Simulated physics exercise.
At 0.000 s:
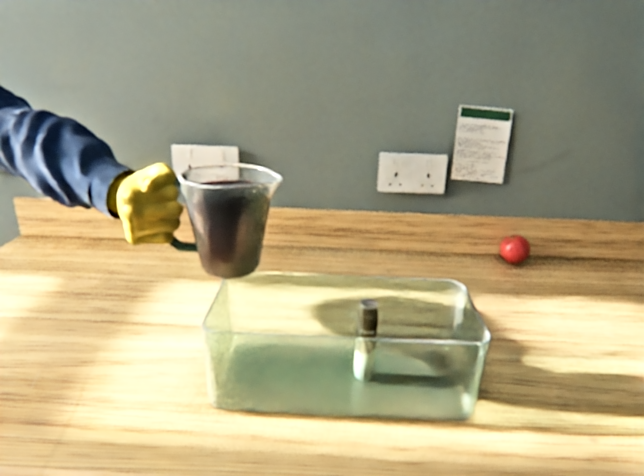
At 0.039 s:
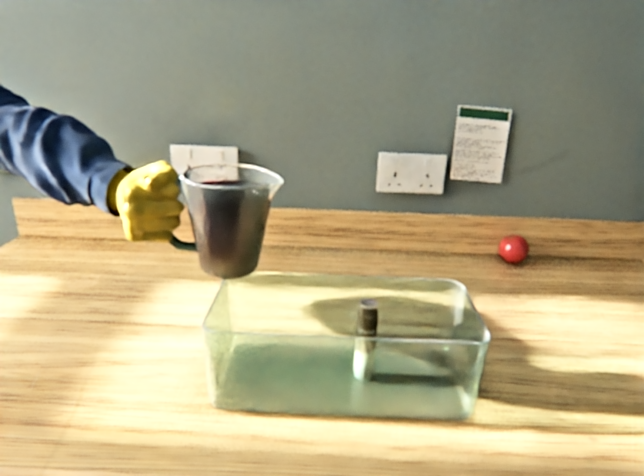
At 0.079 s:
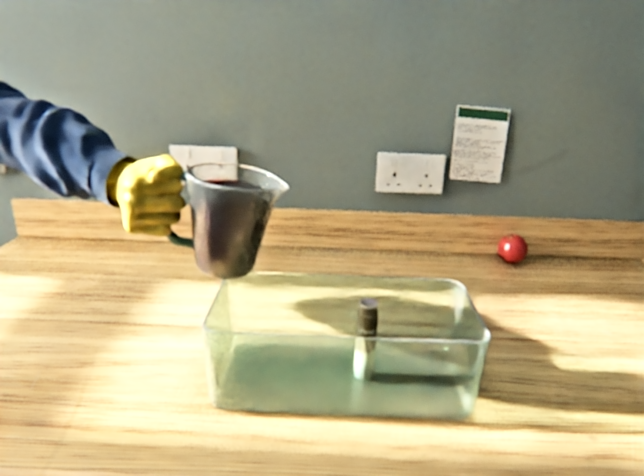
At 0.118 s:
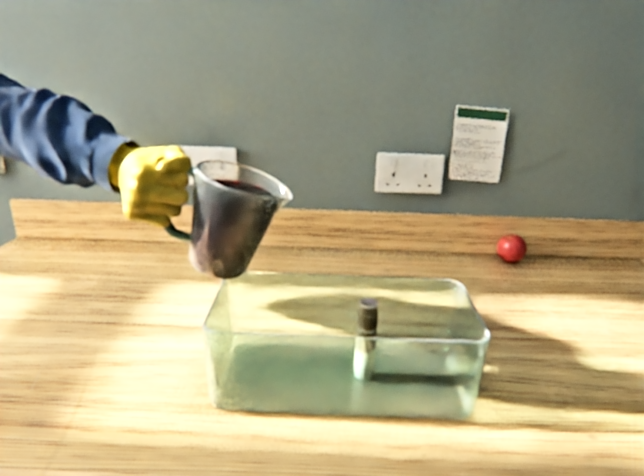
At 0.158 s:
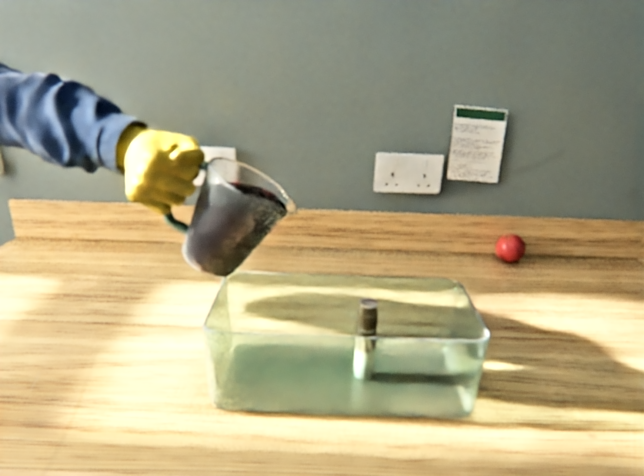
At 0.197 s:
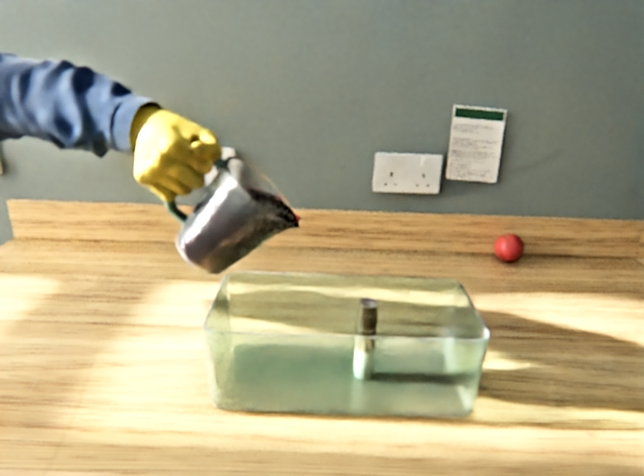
A yellow-gloved hand held a measuring jug of dark red wine above a clear long basin with a small closed container standing inside, then smoothly tilted the jug to the right until wine reached its lip.
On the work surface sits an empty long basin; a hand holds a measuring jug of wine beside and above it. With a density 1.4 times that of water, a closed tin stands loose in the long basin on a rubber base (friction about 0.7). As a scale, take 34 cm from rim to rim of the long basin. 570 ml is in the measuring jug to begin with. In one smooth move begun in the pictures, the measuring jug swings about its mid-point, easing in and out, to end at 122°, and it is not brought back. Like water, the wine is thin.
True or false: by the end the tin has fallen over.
False.
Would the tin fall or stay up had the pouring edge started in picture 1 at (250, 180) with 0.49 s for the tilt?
Then the tin remains standing.
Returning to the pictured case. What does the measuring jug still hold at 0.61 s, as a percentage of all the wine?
Some 1 per cent.
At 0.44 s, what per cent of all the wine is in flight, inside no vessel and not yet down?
Near 14 per cent at that moment.
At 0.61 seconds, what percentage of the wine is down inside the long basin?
Value: Approx. 96 %.
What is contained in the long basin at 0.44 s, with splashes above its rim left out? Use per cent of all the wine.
Around 56 percent.
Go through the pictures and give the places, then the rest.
In the first picture, tilt 0°; pouring edge (282, 179); surface from (189, 187) to (271, 190); the long basin's rim runs from (215, 299) to (475, 310); the tin's top is at (369, 307).
In the second picture, tilt 2°; pouring edge (283, 181); surface from (190, 186) to (272, 192).
In the third picture, tilt 8°; pouring edge (288, 187); surface from (194, 184) to (274, 194).
In the fourth picture, tilt 17°; pouring edge (293, 197); surface from (199, 182) to (280, 198).
In the fifth picture, tilt 29°; pouring edge (298, 211); surface from (202, 199) to (289, 205).
In the sixth picture, tilt 43°; pouring edge (300, 226); surface from (196, 209) to (294, 214); 1 per cent is over the edge.
By 0.44 s the tilt is 118° and 30 per cent is still to pour; the tin stands where it began.
By 0.61 s the tilt is 122° and 1 per cent is still to pour; the tin stands where it began.
By 0.79 s the tilt is 122° and 0 per cent is still to pour; the tin stands where it began.
By 0.99 s the tilt is 122° and 0 per cent is still to pour; the tin stands where it began.
At rest the tin stands where it began.
